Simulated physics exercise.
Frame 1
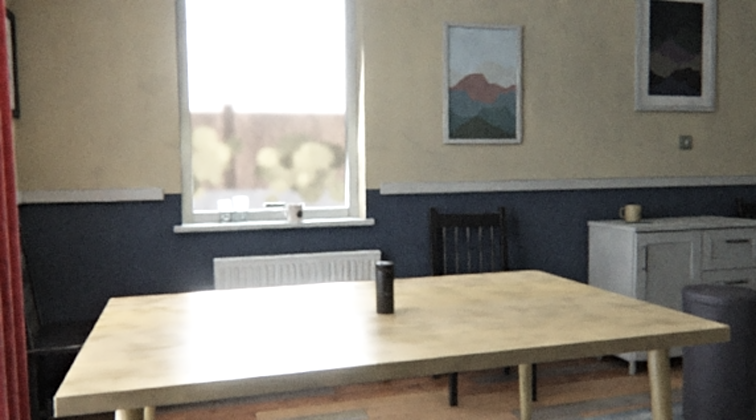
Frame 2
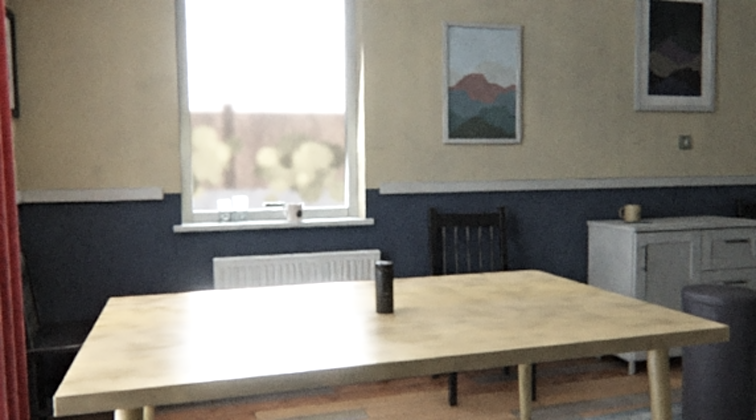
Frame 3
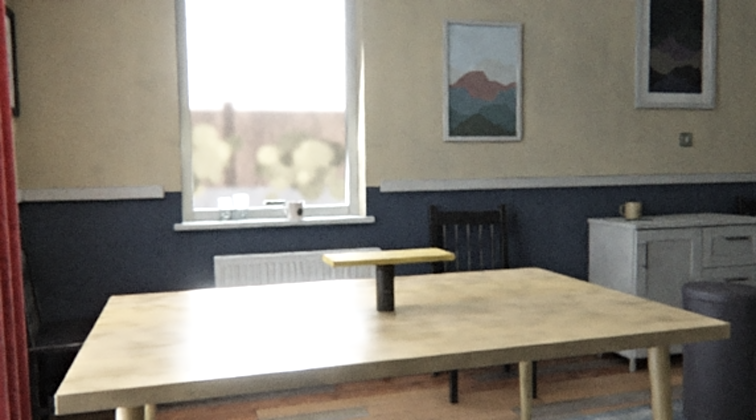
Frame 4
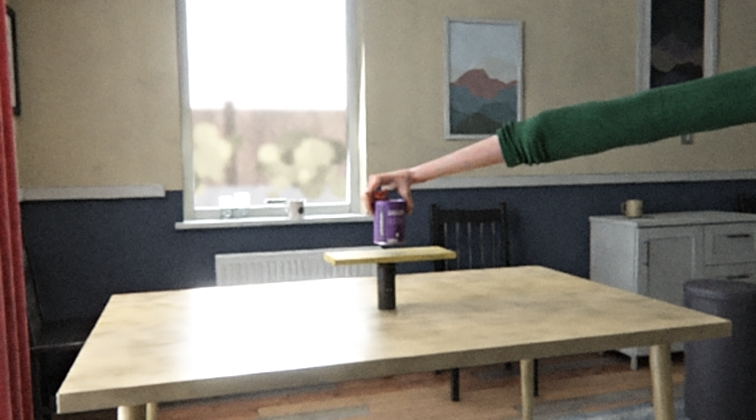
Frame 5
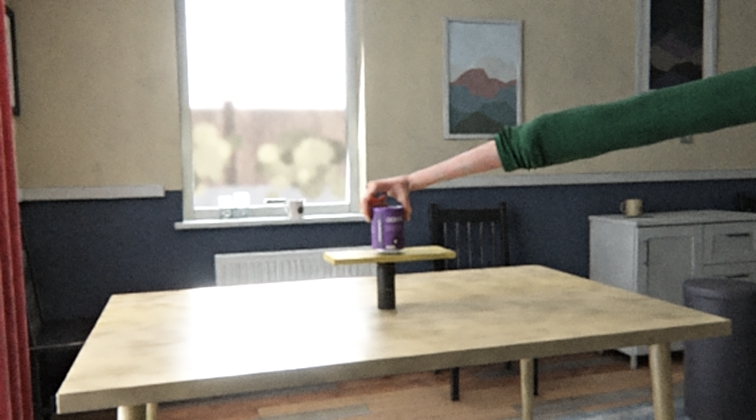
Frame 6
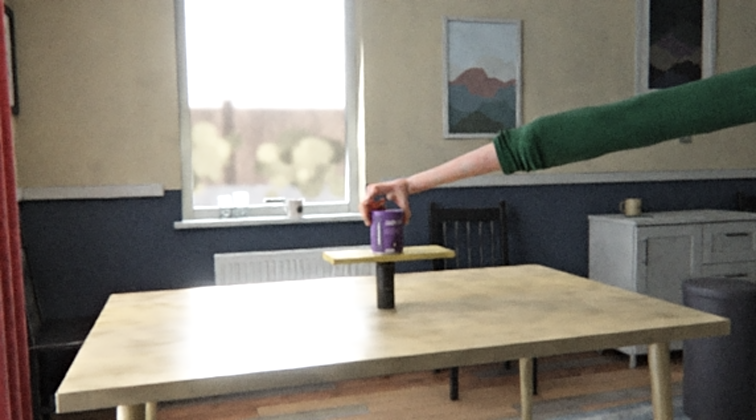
On a table, a hand lowers a purple tin onto a yellow board atop a dark cylinder.
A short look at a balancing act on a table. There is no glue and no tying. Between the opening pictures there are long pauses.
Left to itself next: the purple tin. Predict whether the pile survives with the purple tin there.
I predict it will be stable.
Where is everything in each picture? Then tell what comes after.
In the first frame, the last thing is not in view yet.
In the second frame, the last thing is not in view yet.
In the third frame, the last thing is not in view yet; yellow board (388, 257).
In the fourth frame, still above its spot; purple tin (390, 222); yellow board (389, 256).
In the fifth frame, still above its spot; purple tin (388, 228); yellow board (389, 255).
In the sixth frame, in place under the hand; purple tin (387, 231); yellow board (388, 255).
Then, 0.20 s on from there, no change.
Then, 0.40 s on from there, purple tin resting near (387, 232).
In the end, all 3 unmoved. At the end, from the last picture's camera, purple tin near (387, 232). The stack holds.
